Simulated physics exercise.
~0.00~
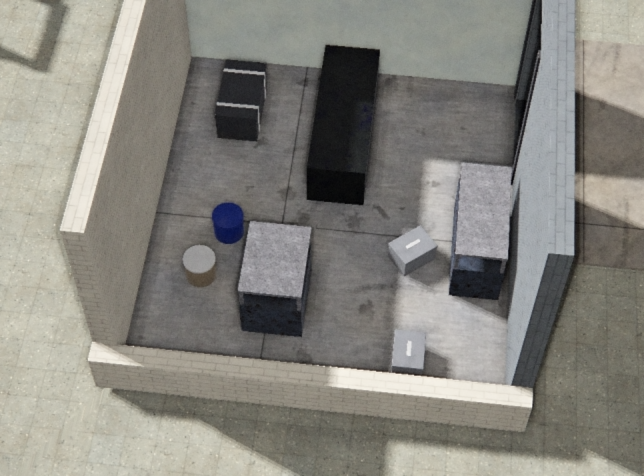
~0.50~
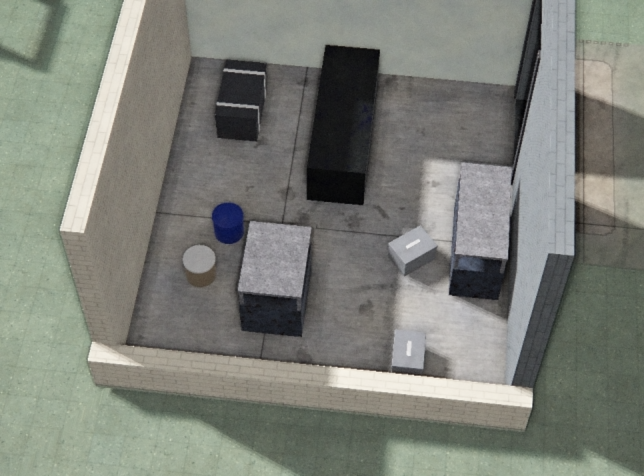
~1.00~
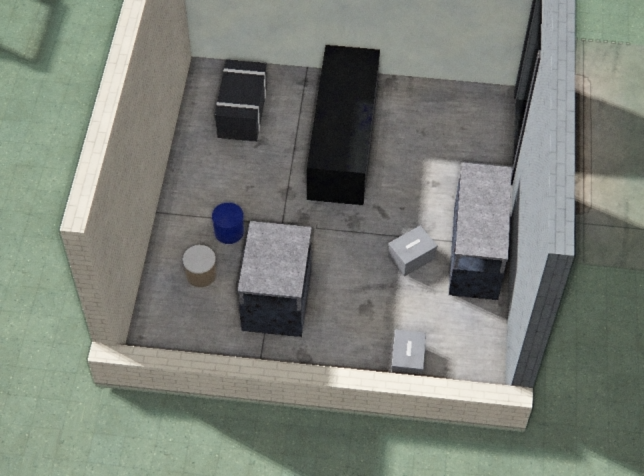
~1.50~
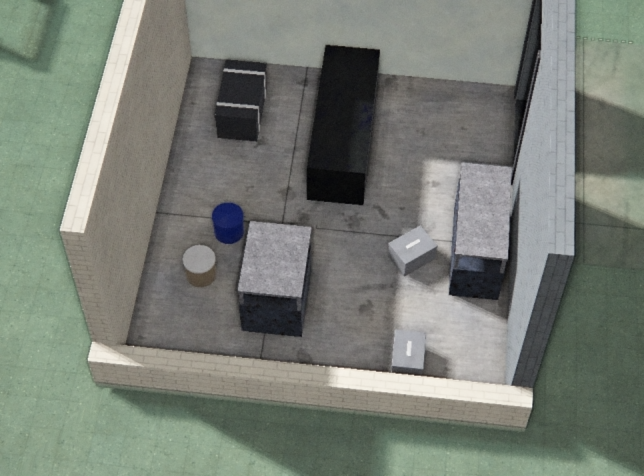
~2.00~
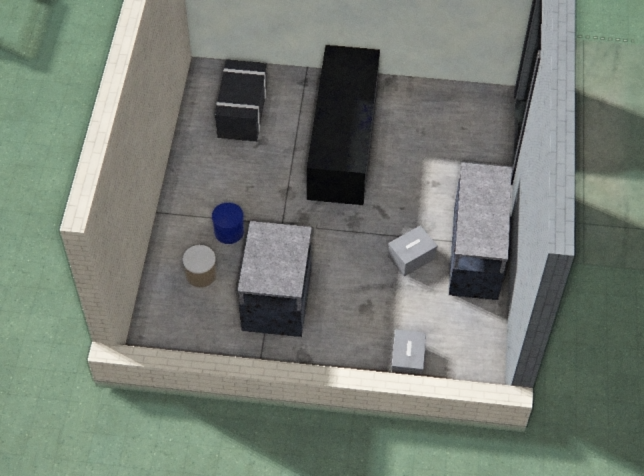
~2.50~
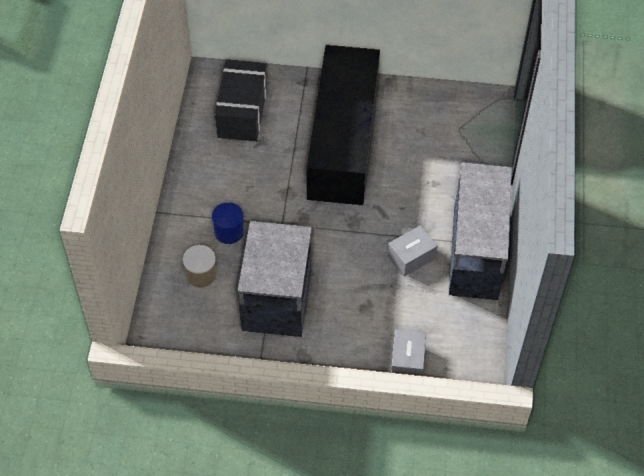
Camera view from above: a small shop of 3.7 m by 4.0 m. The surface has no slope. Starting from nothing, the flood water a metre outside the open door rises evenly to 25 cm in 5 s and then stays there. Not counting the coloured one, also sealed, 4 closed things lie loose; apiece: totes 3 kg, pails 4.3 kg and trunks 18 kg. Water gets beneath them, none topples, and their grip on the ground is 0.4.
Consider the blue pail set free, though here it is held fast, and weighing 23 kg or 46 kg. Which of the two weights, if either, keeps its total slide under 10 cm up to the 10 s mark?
The lighter one already does.
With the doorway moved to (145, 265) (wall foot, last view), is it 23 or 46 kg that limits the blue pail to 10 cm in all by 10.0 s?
Result: Heavier option only.
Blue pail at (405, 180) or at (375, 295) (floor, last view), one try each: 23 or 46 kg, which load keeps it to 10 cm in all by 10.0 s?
Trial 1 - only the upper mass works; trial 2 - the lower mass works.
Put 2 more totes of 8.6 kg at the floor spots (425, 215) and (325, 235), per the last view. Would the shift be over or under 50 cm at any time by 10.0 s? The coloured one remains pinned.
Those two come out over the line and inside the line, in that order.
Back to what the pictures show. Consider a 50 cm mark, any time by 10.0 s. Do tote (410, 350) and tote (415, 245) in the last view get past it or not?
Exceeds it; exceeds it.
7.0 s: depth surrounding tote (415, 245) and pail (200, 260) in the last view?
Depth approx. 4 cm / 0 cm.
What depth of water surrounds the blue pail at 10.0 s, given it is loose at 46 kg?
Close to 5 cm deep.
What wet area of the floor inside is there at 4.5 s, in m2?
3.5 m2.
After 3.5 s the blue pail would be 0 cm from its start with 23 kg and 0 cm from its start with 46 kg; 0 cm of water round it then.
After 4.5 s the blue pail would be 0 cm from its start with 23 kg and 0 cm from its start with 46 kg; 0 cm of water round it then.
After 7.0 s the blue pail would be 0 cm from its start with 23 kg and 0 cm from its start with 46 kg; 1 cm of water round it then.
After 10.0 s the blue pail would be 0 cm from its start with 23 kg and 0 cm from its start with 46 kg; 5 cm of water round it then.
